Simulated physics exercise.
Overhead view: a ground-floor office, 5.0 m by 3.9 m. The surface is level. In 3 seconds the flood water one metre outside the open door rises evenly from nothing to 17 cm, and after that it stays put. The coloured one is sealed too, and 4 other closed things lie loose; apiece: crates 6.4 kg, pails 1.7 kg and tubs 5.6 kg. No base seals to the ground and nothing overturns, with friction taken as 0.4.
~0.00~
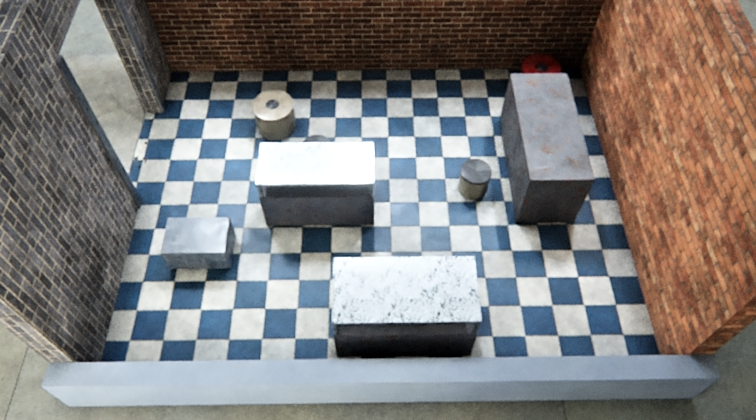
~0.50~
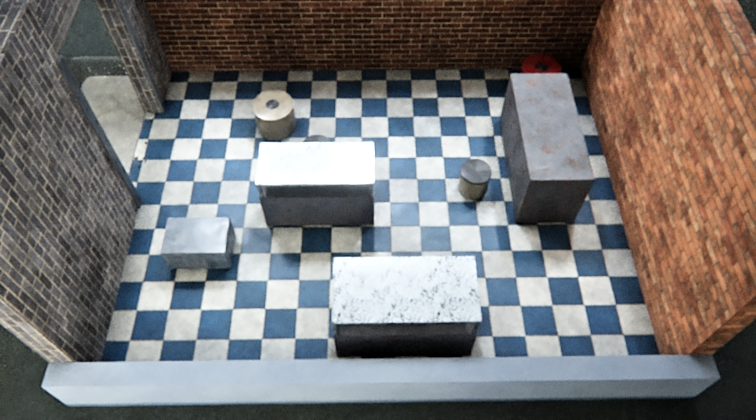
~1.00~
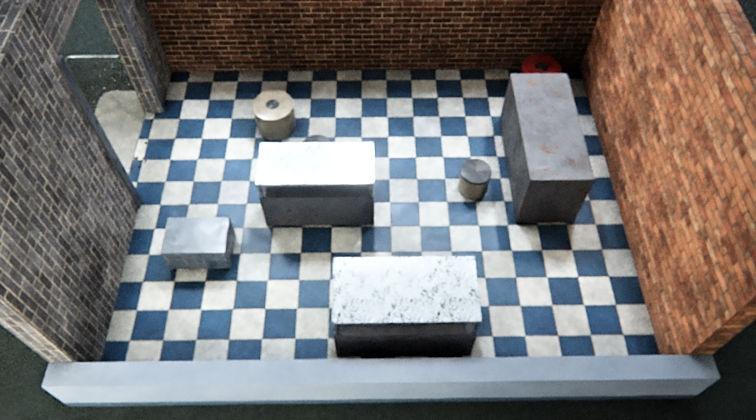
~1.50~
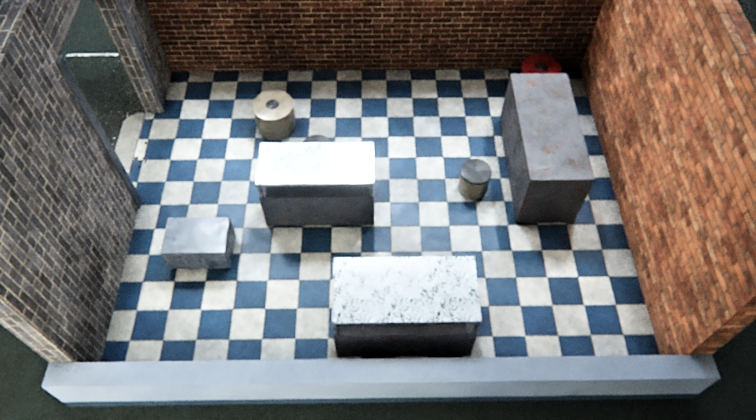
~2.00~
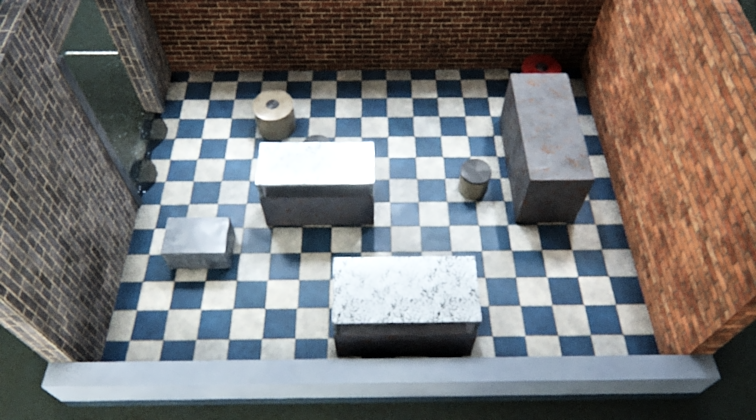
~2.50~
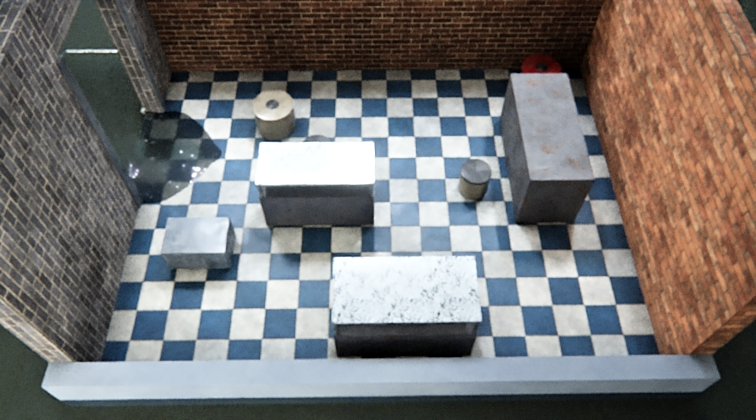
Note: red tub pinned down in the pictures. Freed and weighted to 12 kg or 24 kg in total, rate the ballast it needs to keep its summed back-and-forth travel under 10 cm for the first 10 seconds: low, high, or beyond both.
High.
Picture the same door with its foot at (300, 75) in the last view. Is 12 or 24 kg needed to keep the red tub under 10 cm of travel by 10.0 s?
Okay, so the light mass does it.
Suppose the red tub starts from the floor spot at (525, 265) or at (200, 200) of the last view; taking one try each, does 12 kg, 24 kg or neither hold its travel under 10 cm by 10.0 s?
Well, first the light mass is sufficient, and next only the heavy mass succeeds.
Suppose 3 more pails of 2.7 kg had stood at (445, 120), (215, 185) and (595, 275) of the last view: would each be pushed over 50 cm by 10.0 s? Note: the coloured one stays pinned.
In turn: Beyond it, beyond it, within it.
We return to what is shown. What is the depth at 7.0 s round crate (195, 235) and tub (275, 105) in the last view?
Around 2 cm and 10 cm.
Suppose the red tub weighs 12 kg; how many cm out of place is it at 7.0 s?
Around 40 centimetres out of place.
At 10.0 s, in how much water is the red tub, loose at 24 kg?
Something like 9 centimetres.
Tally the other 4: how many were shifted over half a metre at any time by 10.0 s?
That adds up to 3.
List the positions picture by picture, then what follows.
The red tub at (542, 67), on the bottom; 0.0 m2 under water; 0 of 5 have shifted, in the first picture.
The red tub at (542, 67) rests on the ground; 0.0 m2 under water; 0 of 5 have shifted, in the second picture.
The red tub at (542, 67) rests on the ground; 0.0 m2 under water; 0 of 5 have shifted, in the third picture.
The red tub at (542, 67) rests on the ground; water covers 0.0 m2; 0 of 5 have shifted, in the fourth picture.
The red tub at (542, 67), on the bottom; 0.0 m2 under water; 0 of 5 have shifted, in the fifth picture.
The red tub at (542, 67) rests on the ground; water covers 0.6 m2; 0 of 5 have shifted, in the sixth picture.
After 3.5 s the red tub would be 0 cm from its start with 12 kg and 0 cm from its start with 24 kg; 0 cm of water round it then.
After 4.5 s the red tub would be 0 cm from its start with 12 kg and 0 cm from its start with 24 kg; 0 cm of water round it then.
After 7.0 s the red tub would be 37 cm from its start with 12 kg and 1 cm from its start with 24 kg; 6 cm of water round it then.
After 10.0 s the red tub would be 196 cm from its start with 12 kg and 1 cm from its start with 24 kg; 9 cm of water round it then.
